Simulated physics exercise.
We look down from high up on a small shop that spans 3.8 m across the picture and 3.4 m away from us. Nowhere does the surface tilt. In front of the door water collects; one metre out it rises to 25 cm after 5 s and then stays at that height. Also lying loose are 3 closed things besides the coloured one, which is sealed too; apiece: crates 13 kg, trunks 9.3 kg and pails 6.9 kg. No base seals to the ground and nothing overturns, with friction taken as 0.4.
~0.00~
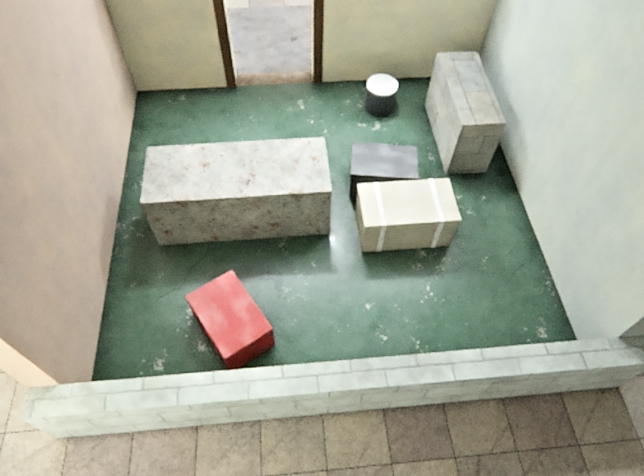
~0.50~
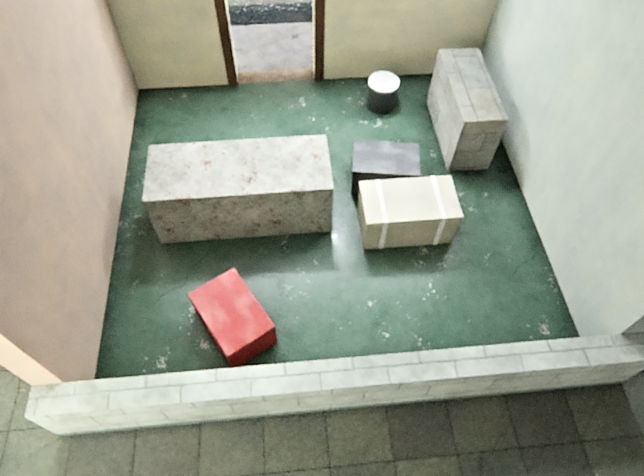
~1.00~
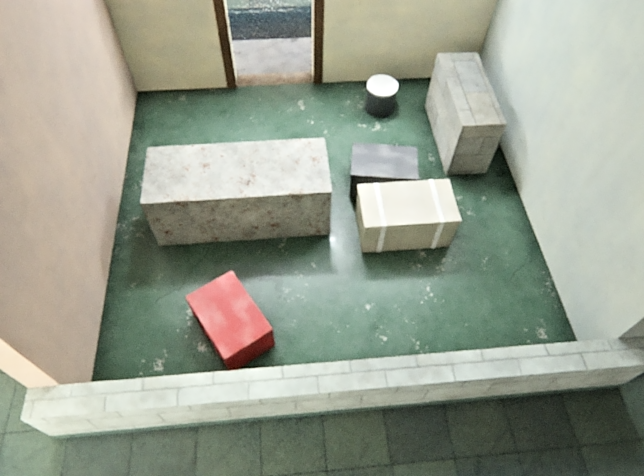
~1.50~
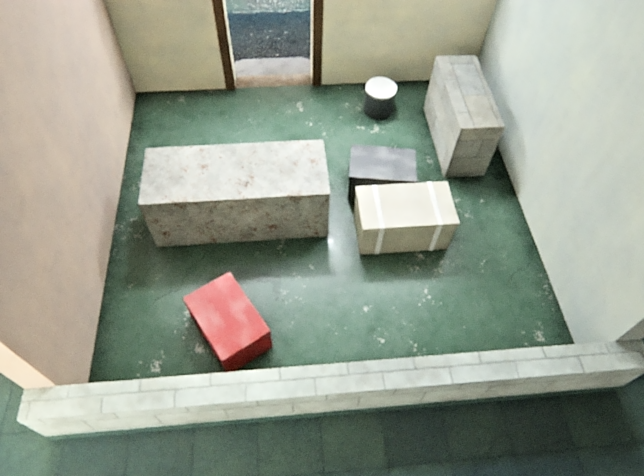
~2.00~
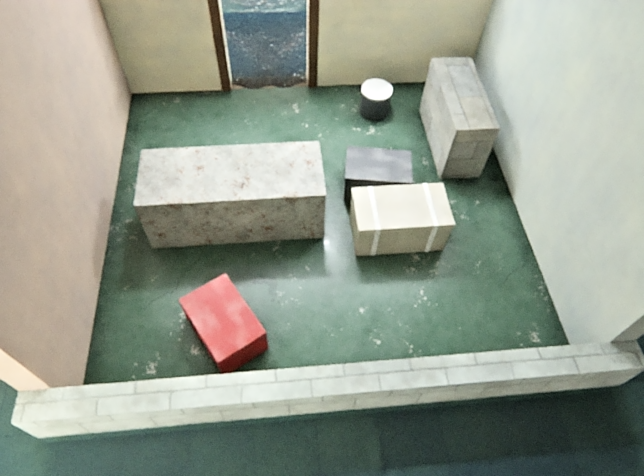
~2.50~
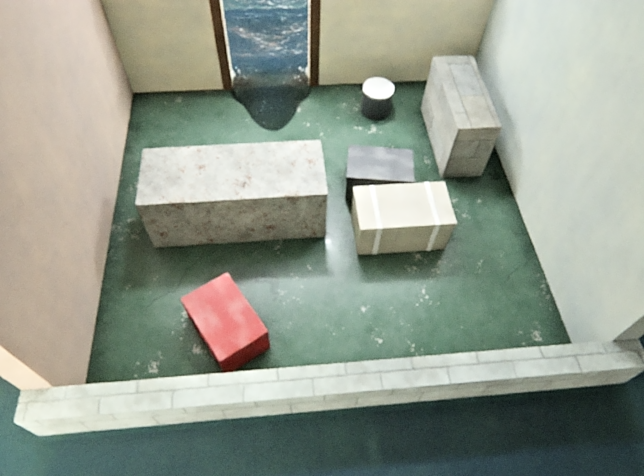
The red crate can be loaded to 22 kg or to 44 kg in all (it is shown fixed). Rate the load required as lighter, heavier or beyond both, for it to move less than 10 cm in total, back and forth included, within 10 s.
Lighter.
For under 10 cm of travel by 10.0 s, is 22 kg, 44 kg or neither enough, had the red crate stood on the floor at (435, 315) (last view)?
Result: Heavy passes, light fails.
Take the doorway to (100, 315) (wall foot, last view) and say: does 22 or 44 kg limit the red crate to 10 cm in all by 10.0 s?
Under that setup, neither option succeeds.
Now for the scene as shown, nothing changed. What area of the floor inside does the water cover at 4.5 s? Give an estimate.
The covered patch comes to about 4.0 m2.
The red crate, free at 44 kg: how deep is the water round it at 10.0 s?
Something like 7 centimetres.
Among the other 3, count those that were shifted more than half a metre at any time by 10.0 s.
Total: 2.
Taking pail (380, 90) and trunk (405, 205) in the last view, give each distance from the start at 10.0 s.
The first is 0 cm from its start, the second 120 cm.
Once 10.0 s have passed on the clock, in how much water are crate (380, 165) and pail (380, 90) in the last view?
I'd put it at 8 cm and 5 cm respectively.
After 3.5 s the red crate would be 0 cm from its start with 22 kg and 0 cm from its start with 44 kg; 0 cm of water round it then.
After 4.5 s the red crate would be 0 cm from its start with 22 kg and 0 cm from its start with 44 kg; 0 cm of water round it then.
After 7.0 s the red crate would be 0 cm from its start with 22 kg and 0 cm from its start with 44 kg; 2 cm of water round it then.
After 10.0 s the red crate would be 0 cm from its start with 22 kg and 0 cm from its start with 44 kg; 7 cm of water round it then.
